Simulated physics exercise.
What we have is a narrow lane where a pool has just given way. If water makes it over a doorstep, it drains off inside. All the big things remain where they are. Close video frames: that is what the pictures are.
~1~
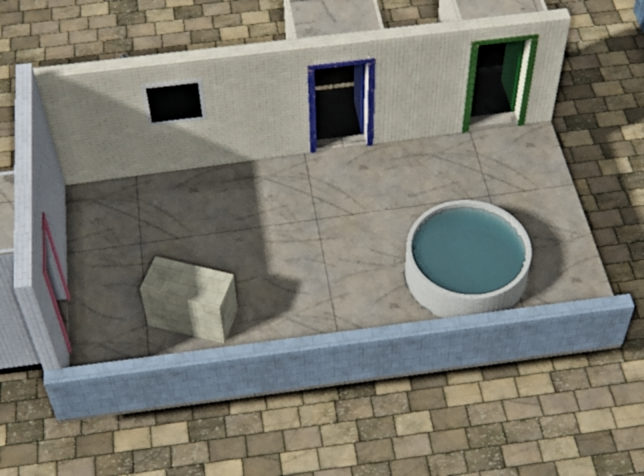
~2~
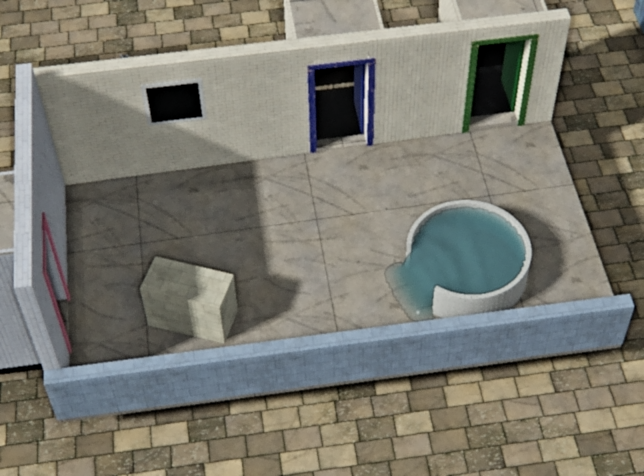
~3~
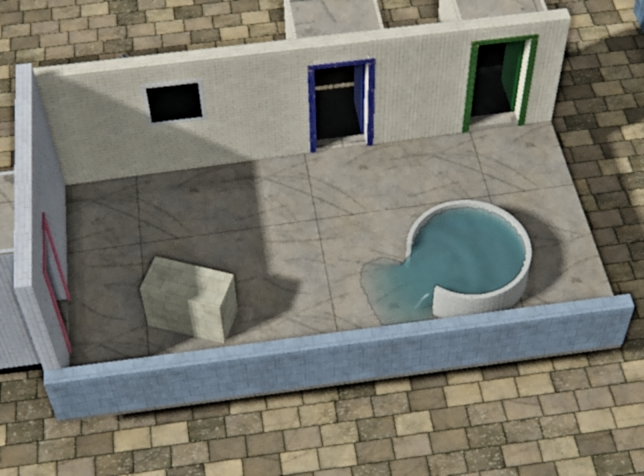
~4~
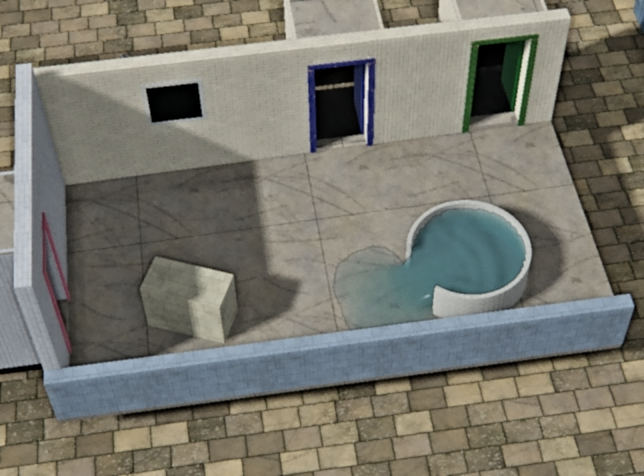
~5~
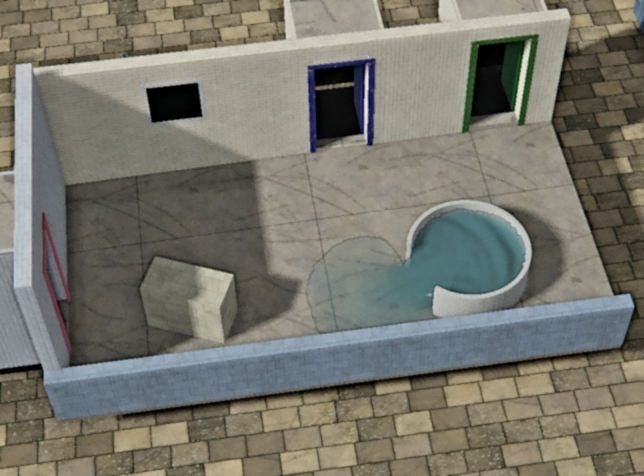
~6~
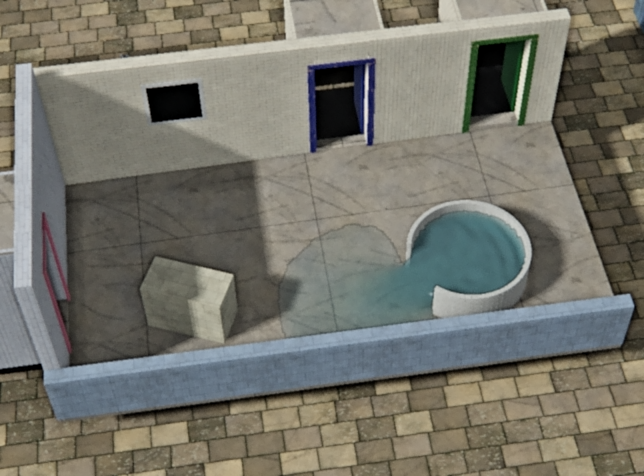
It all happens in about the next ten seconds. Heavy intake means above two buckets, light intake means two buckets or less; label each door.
Labels: Green door: Light, blue door: Light, pink door: Heavy.
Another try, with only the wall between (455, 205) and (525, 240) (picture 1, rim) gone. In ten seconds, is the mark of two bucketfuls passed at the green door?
In short: The green door passes that mark.
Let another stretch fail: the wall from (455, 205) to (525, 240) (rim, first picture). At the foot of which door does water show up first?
Answer: The door marked green.
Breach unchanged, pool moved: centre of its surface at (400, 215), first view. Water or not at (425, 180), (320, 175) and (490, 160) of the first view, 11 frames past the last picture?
Spared, spared, spared.
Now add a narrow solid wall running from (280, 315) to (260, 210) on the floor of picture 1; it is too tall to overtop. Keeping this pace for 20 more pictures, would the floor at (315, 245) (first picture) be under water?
Swamped.
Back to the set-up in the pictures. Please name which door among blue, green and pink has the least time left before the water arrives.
That's the door marked pink.
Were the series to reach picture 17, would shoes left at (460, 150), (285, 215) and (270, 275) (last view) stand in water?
Point by point: Not yet wet, inundated, inundated.
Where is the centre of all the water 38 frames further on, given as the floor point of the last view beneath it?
About (223, 269).
A moment on, water covers 25 % of the floor; the green door not reached, the blue door not reached, the pink door not reached.
Next, water covers 40 % of the floor; the green door not reached, the blue door not reached, the pink door not reached.
Then, water covers 50 % of the floor; the green door not reached, the blue door not reached, the pink door under two buckets in.
Later, water covers 55 % of the floor; the green door not reached, the blue door not reached, the pink door over two buckets in.
In the end, water covers 80 % of the floor; the green door not reached, the blue door wet at the sill, nothing in, the pink door far over two buckets in.
